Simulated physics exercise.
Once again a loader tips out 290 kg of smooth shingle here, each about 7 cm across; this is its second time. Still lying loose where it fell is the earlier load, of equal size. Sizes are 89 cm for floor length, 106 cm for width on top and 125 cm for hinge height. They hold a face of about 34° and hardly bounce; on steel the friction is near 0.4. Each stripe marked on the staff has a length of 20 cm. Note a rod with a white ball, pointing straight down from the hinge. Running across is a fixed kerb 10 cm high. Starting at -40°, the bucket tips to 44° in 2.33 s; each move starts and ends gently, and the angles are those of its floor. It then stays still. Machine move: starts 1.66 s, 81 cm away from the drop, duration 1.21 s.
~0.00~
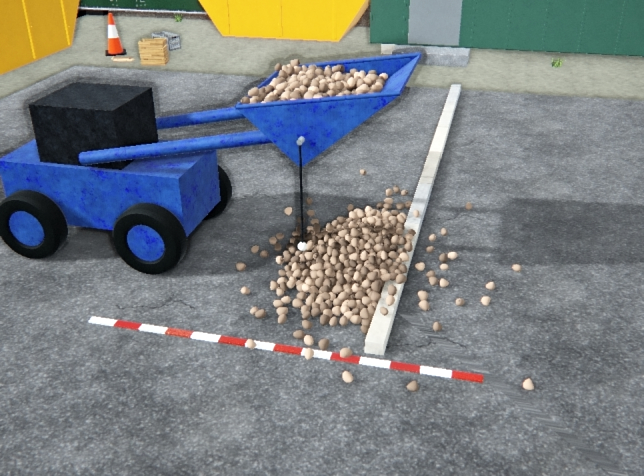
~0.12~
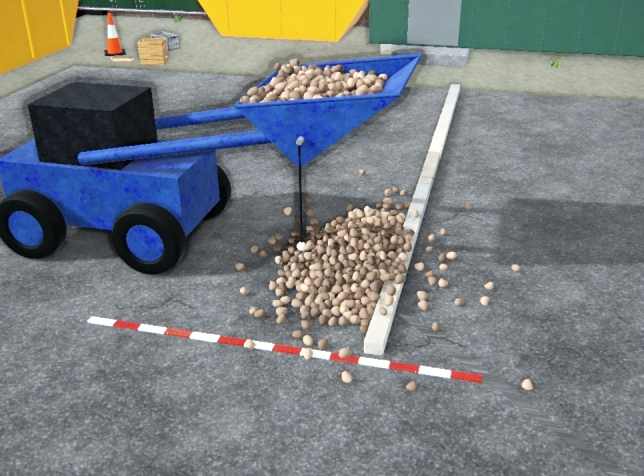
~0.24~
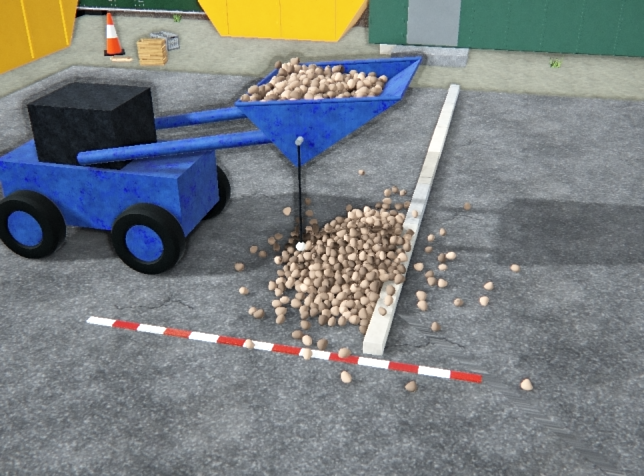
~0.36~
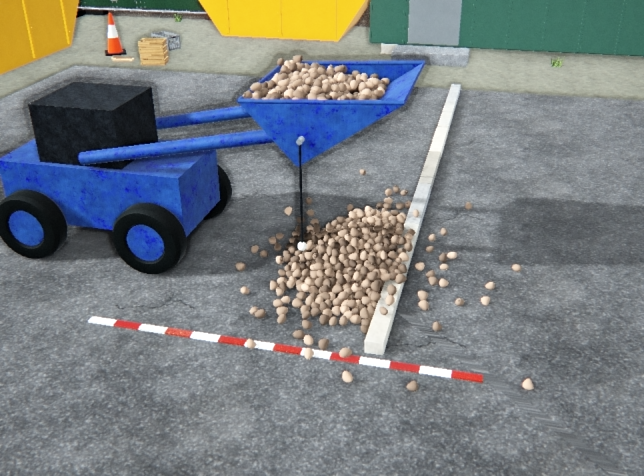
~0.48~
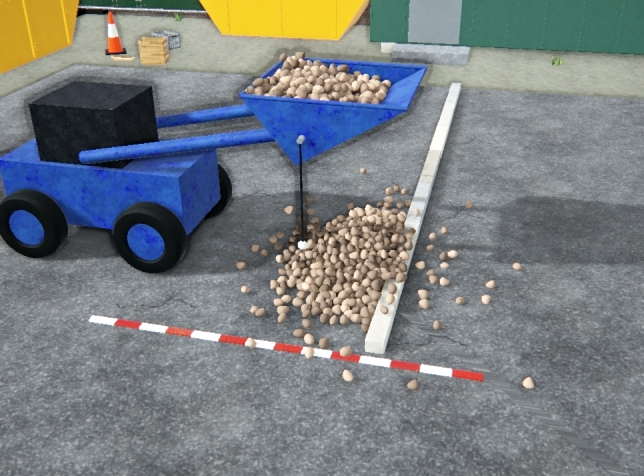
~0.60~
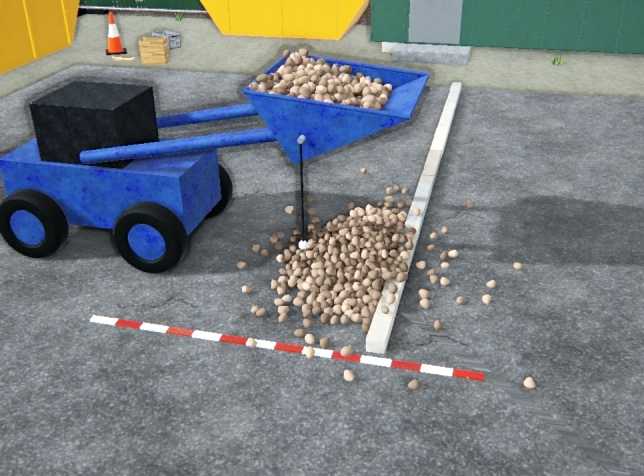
On a grey paved yard, a blue four-wheeled machine holds a bucket of smooth, round stones above a loose heap lying mostly left of a pale kerb. The bucket starts tilted up toward the right, then slowly turns clockwise, lowering its right lip while the heap below stays still.
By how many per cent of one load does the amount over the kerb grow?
It grows by about 63 per cent of one load.
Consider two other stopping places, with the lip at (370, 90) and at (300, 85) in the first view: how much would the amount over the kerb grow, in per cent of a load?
Close to 35 per cent, followed by close to 0 per cent.
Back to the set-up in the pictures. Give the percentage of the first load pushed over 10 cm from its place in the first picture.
Estimate: 5 %, roughly.
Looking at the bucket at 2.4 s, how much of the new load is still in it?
Roughly 0 parts in a hundred of the load.
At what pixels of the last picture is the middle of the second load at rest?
(427, 260).
After 1.8 s the floor is at 31°; in per cent of one load, 85 in the bucket, 106 on this side of the kerb, 9 over the kerb; the foremost stones are at (480, 284).
After 2.4 s the floor is at 44°; in per cent of one load, 0 in the bucket, 137 on this side of the kerb, 62 over the kerb; the foremost stones are at (535, 297).
After 3.3 s the floor is at 44°; in per cent of one load, 0 in the bucket, 134 on this side of the kerb, 66 over the kerb; the foremost stones are at (594, 280).
After 5.8 s the floor is at 44°; in per cent of one load, 0 in the bucket, 134 on this side of the kerb, 66 over the kerb; the foremost stones are at (594, 280). Net gain over the kerb, 63.
